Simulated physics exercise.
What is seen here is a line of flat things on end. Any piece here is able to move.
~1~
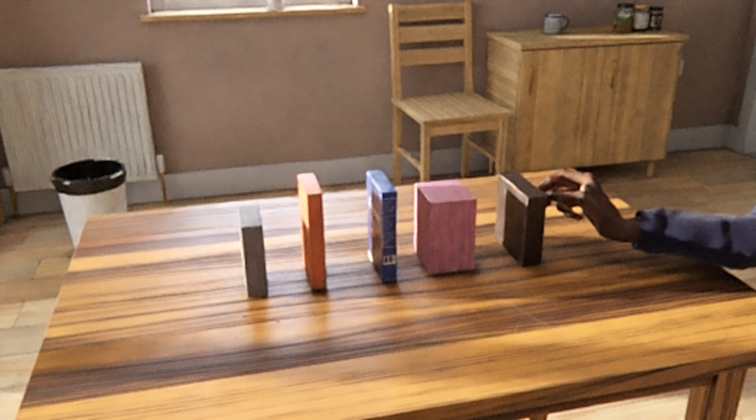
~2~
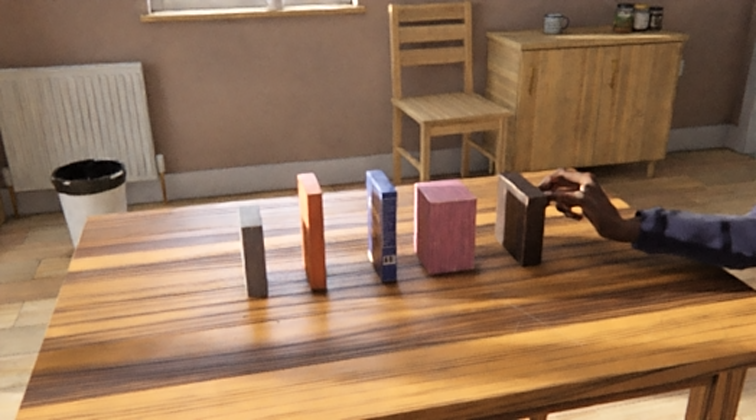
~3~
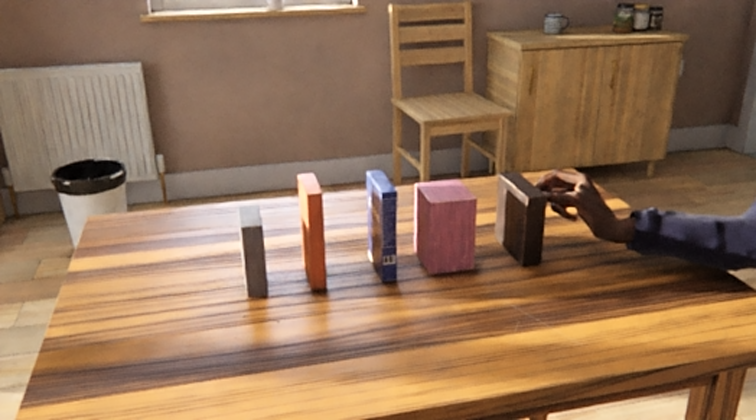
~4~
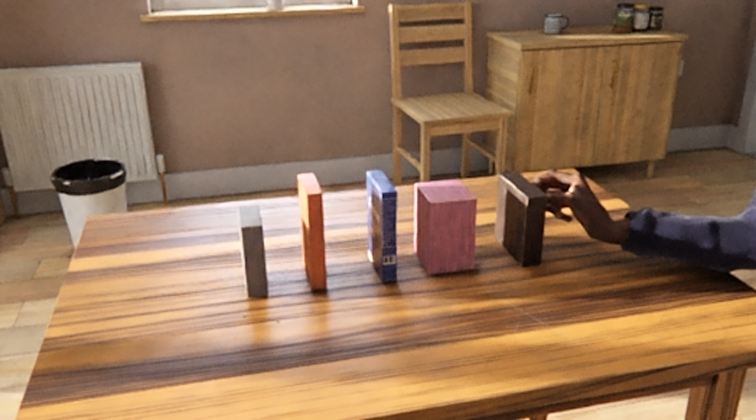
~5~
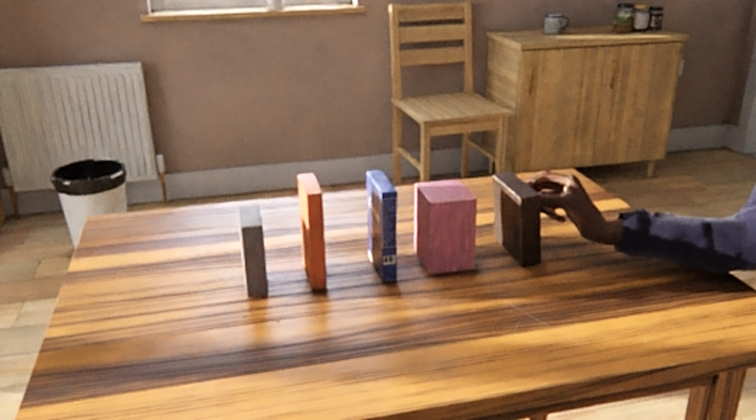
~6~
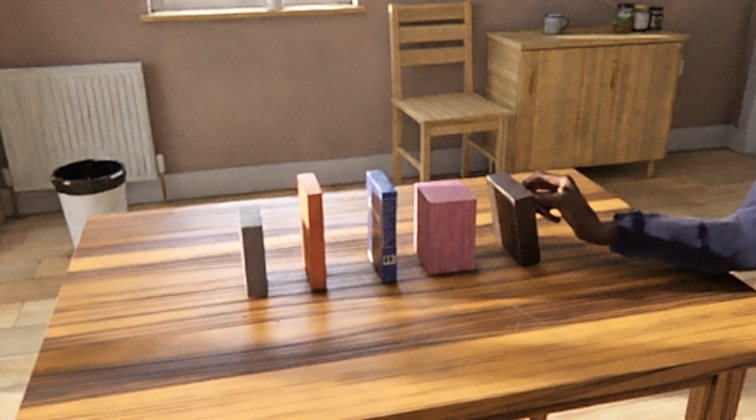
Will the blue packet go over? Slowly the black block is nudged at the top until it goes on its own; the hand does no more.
No, it stays on its end.
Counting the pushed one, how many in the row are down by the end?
1.
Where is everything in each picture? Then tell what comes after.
The first picture shows blue packet (382, 225); pink block (444, 226).
The second picture shows pink block (444, 226); orange board (312, 231).
The third picture shows pink block (444, 226); orange board (312, 231).
The fourth picture shows pink block (444, 226); orange board (312, 231).
The fifth picture shows black block 6° over; pink block (444, 226); orange board (312, 231).
The sixth picture shows black block 11° over; blue packet (382, 225); pink block (444, 226).
Then, 0.20 s on from there, black block 27° over.
Then, 0.70 s on from there, black block 47° over.
Then, 1.00 s on from there, black block 91° over.
Then, 1.30 s on from there, black block 90° over.
In the end, all 3 unmoved. At the end, from the last picture's camera, blue packet near (382, 225).
